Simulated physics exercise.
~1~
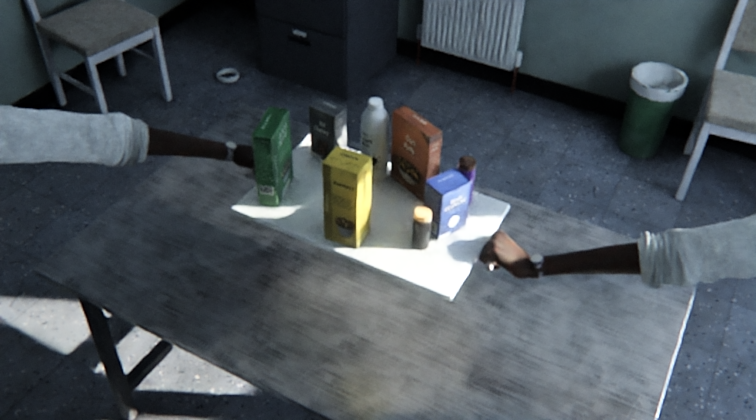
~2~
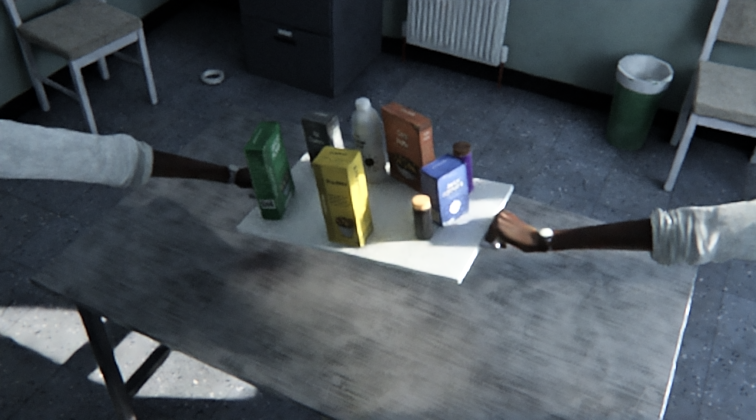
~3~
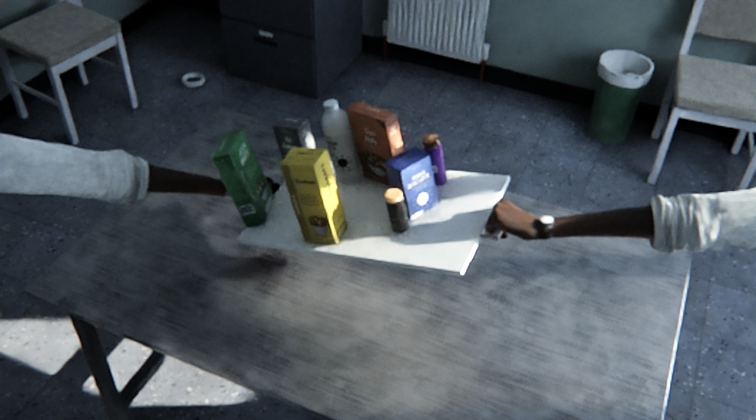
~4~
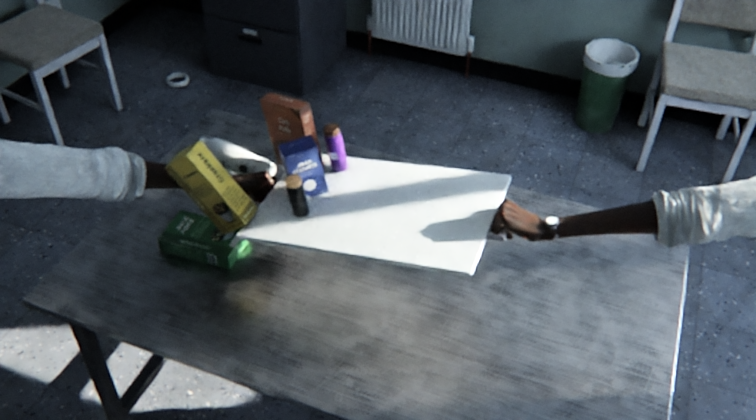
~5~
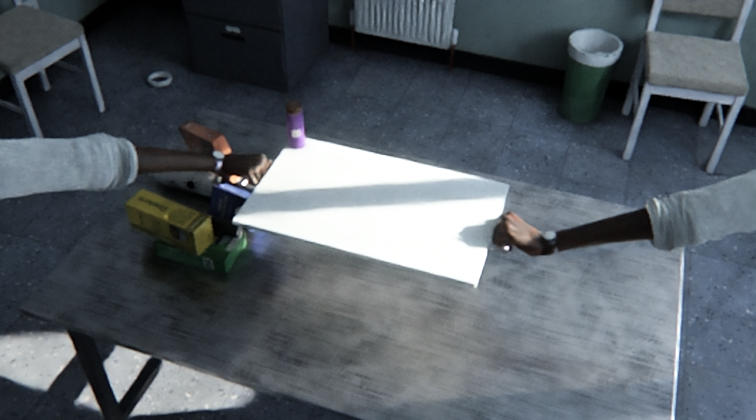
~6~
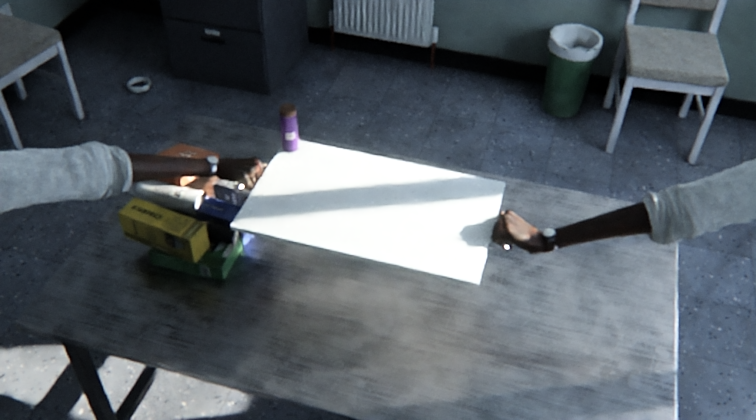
At first, two hands hold a white rimless tray above a worn table, with cartons, packets, a white bottle and two small shakers standing on it. The tray tips down to the left, and the items lean and slide that way, the green packet reaching the left edge first. It drops onto the table, and the white bottle, grey packet, yellow carton and orange packet follow. The blue carton and black shaker go over too as the tray comes back toward level. Finally, the fallen items lie heaped at the left, while the purple shaker stands alone near the tray's far left corner.
